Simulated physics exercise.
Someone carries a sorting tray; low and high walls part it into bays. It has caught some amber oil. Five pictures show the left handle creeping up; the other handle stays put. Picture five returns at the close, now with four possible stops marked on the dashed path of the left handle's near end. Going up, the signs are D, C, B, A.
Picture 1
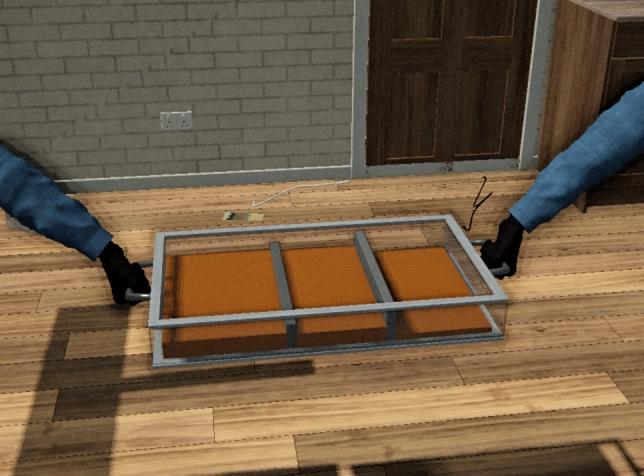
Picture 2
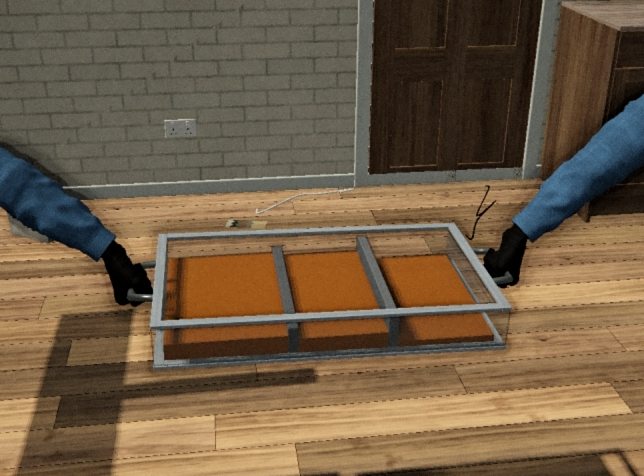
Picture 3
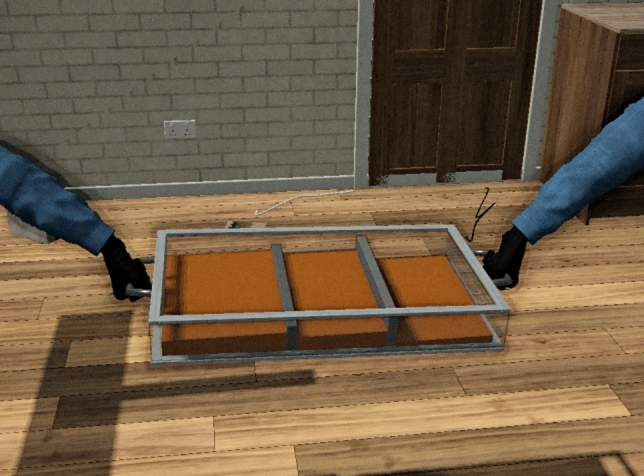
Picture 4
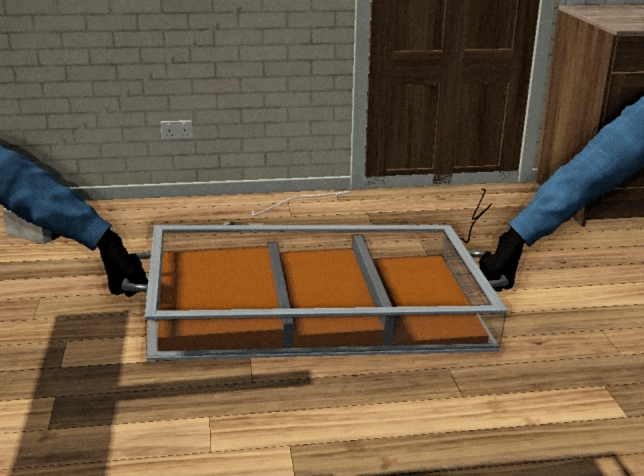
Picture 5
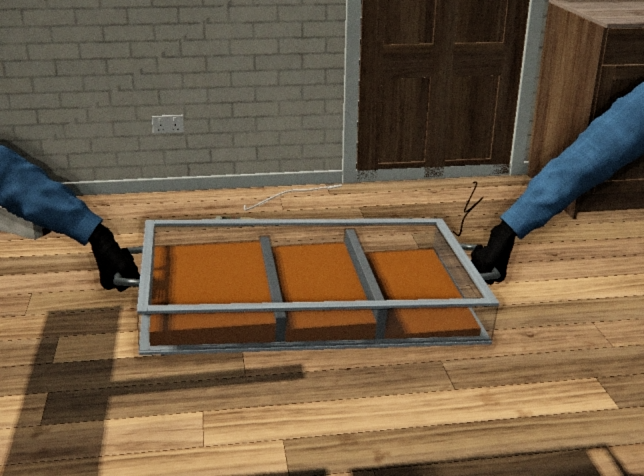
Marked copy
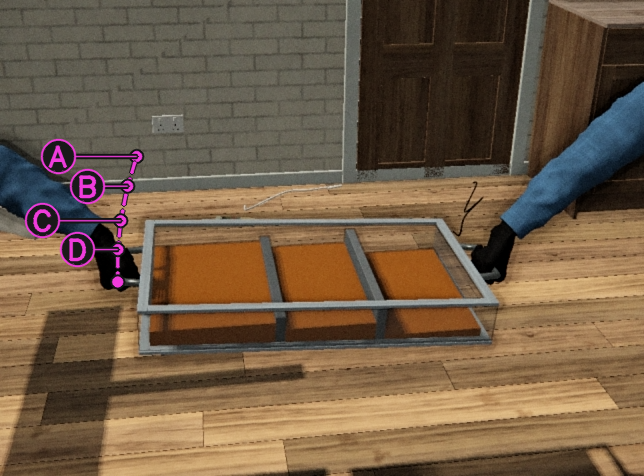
In a room with a pale plank floor, a grey brick wall and a dark wooden door, the view looks down from the front. Two blue-sleeved arms with black gloves, one at each side, grip the handles of a clear, grey-framed tray with amber contents in three bays. The tray tilts very slightly down to the right and shifts a little left, while the view wavers slightly.
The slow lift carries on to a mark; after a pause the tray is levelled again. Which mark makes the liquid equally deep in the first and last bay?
B is best.
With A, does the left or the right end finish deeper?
The right one.
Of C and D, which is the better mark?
C.
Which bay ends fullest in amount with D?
That is the left bay.
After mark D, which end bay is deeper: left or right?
The left one.
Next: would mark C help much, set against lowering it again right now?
Yes, by a good deal.
On the marked copy, A at (136, 156); B at (127, 186); C at (120, 220); D at (117, 249).
If A is chosen, the right end bay stands much deeper than the other; nothing spills.
If B is chosen, the two end bays stand about equally deep; nothing spills.
If C is chosen, the left end bay stands much deeper than the other; nothing spills.
If D is chosen, the left end bay stands much deeper than the other; nothing spills.
